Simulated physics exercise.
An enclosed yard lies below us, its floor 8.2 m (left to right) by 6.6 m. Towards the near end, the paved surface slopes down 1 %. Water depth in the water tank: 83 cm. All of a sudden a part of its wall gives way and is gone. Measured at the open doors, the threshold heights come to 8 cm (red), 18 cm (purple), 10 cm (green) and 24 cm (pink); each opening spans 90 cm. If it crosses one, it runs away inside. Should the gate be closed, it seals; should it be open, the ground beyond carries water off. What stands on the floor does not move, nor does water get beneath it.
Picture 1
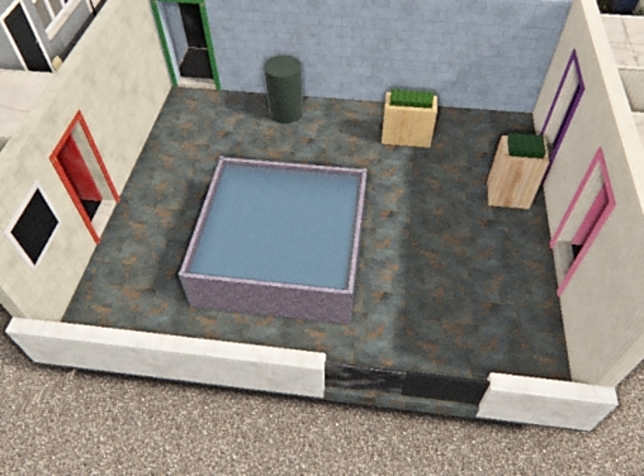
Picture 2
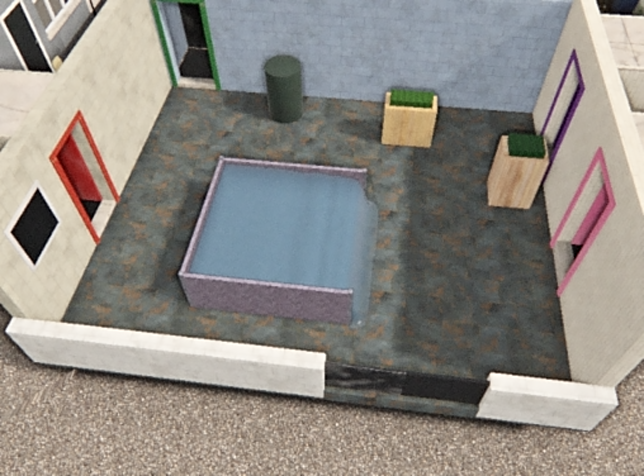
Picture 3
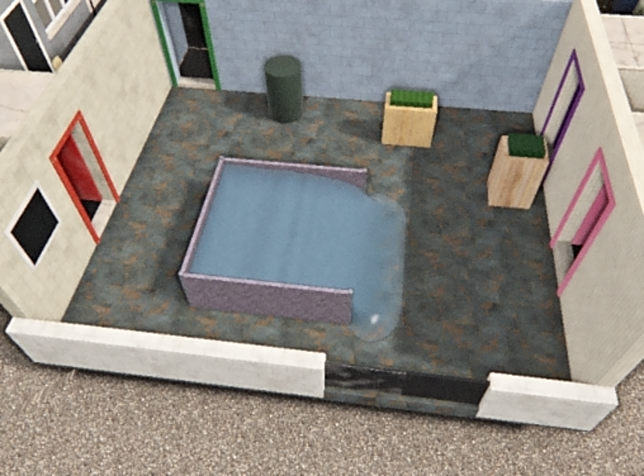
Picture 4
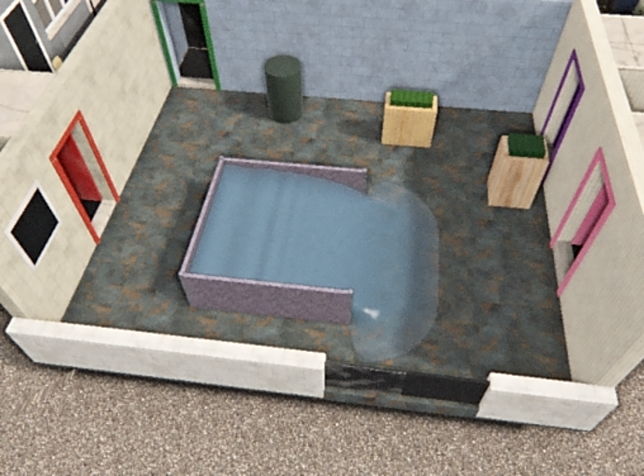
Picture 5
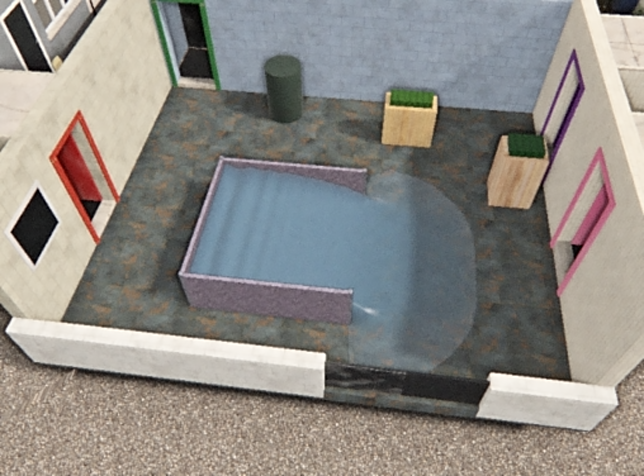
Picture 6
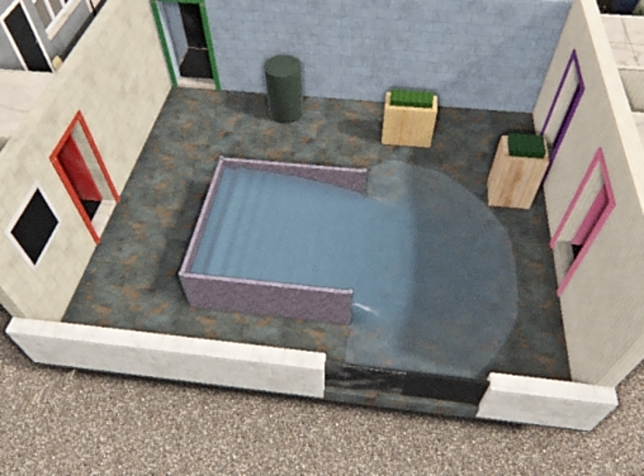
A raised water tank loses its right wall, and water spreads across the dark floor.
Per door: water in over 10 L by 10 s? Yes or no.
Red door no, purple door no, green door no, pink door yes.
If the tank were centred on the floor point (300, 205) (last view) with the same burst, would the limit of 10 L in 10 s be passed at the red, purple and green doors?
Measured against that limit, red comes out beyond it, purple beyond it and green short of it.
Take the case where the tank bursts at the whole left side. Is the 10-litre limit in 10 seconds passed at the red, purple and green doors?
Then red would come out on the high side, purple on the low side and green on the high side.
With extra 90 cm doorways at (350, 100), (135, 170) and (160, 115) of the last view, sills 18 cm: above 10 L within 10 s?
Less, less, less.
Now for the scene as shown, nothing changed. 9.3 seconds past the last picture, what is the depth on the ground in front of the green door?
Around 6.0 cm deep.
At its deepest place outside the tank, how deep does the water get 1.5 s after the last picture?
I'd put it at close to 60 cm.
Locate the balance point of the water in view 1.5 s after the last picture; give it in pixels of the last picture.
I'd put it close to (409, 265).
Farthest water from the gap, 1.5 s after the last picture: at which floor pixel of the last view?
Point: Roughly (532, 116).
Then, 0.7 s after the last picture water covers 35 % of the floor and is deepest (48 cm) near (554, 274); red door not reached, purple door not reached, green door not reached, pink door 47 cm at the sill, 54 L in.
Then, 1.5 s after the last picture water covers 40 % of the floor and is deepest (60 cm) near (572, 394); red door not reached, purple door 13 cm at the sill, 0 L in, green door not reached, pink door 48 cm at the sill, 168 L in.
Then, 2.8 s after the last picture water covers 45 % of the floor and is deepest (37 cm) near (459, 273); red door not reached, purple door 10 cm at the sill, 0 L in, green door not reached, pink door 37 cm at the sill, 309 L in.
Then, 5.3 s after the last picture water covers 75 % of the floor and is deepest (30 cm) near (62, 344); red door not reached, purple door 11 cm at the sill, 1 L in, green door not reached, pink door 15 cm at the sill, 339 L in.
Then, 9.3 s after the last picture water covers 100 % of the floor and is deepest (16 cm) near (363, 289); red door 8 cm at the sill, 0 L in, purple door 8 cm at the sill, 1 L in, green door 6 cm at the sill, 0 L in, pink door 11 cm at the sill, 339 L in.
